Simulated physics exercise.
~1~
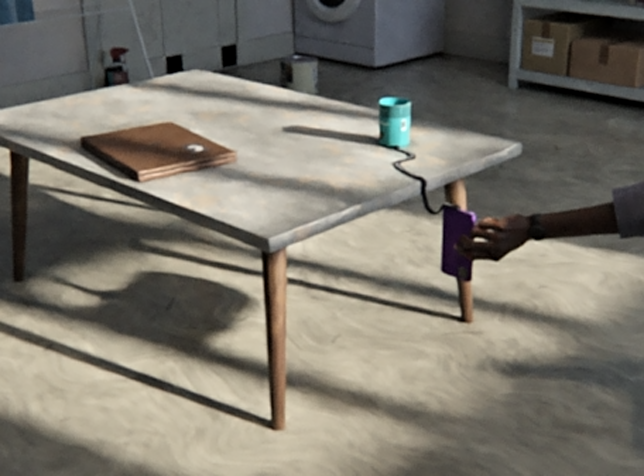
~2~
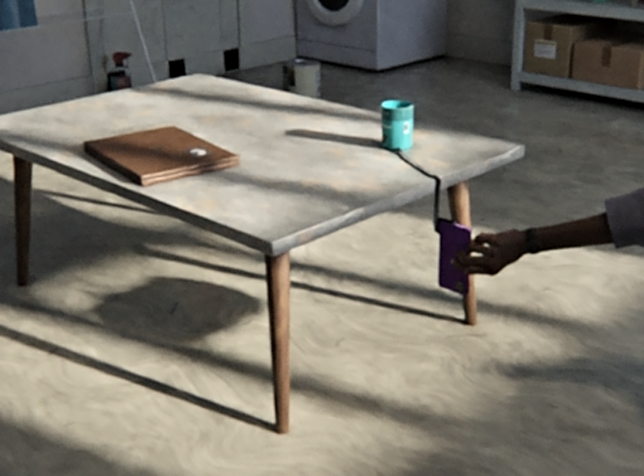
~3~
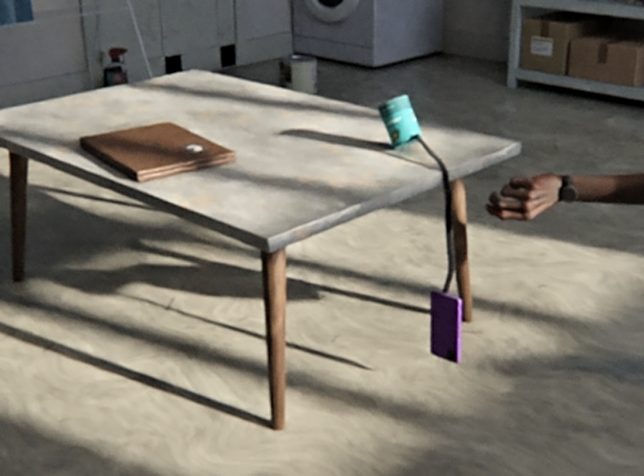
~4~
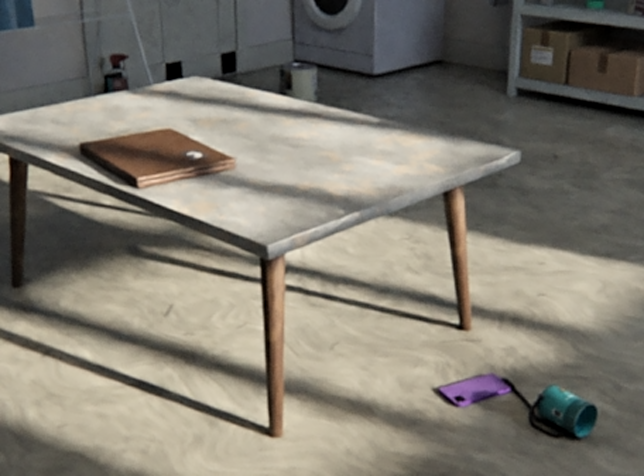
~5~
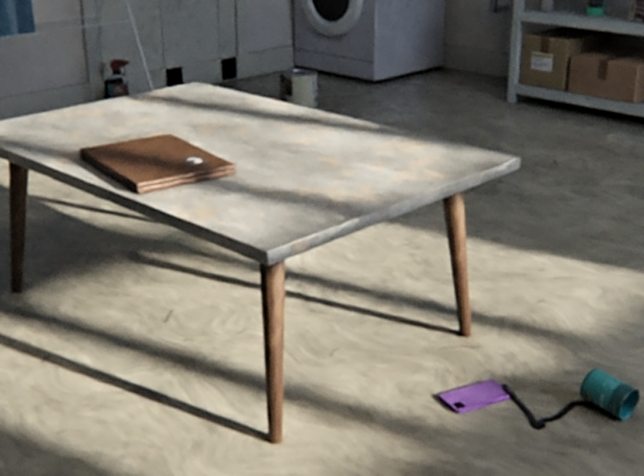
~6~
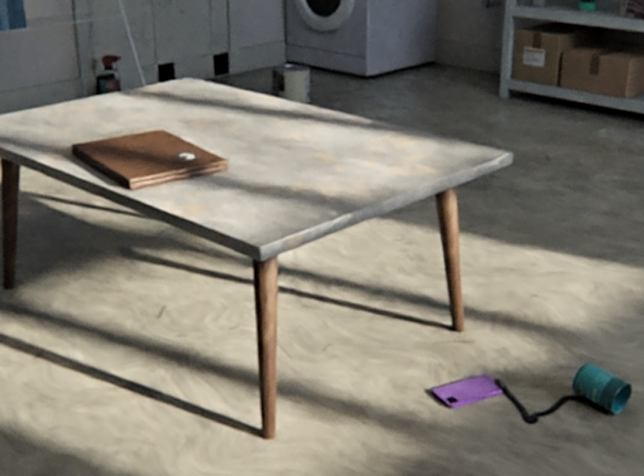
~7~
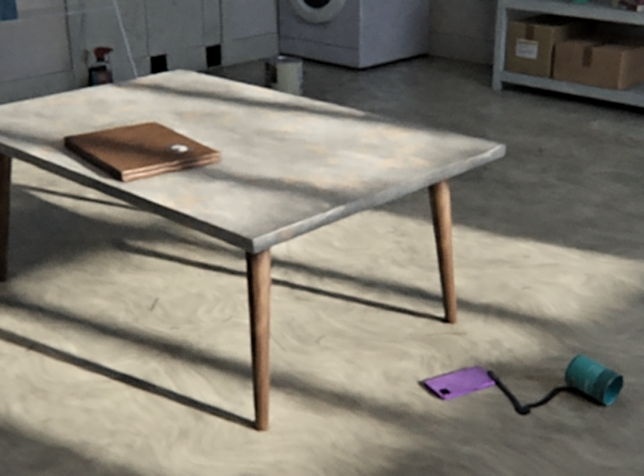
In a sunlit utility room, a hand lowered a purple phone tied by a dark ribbon to a turquoise cup on a table, then let go; the phone dropped, the cup tipped and went over the edge, and both ended up lying on the floor.
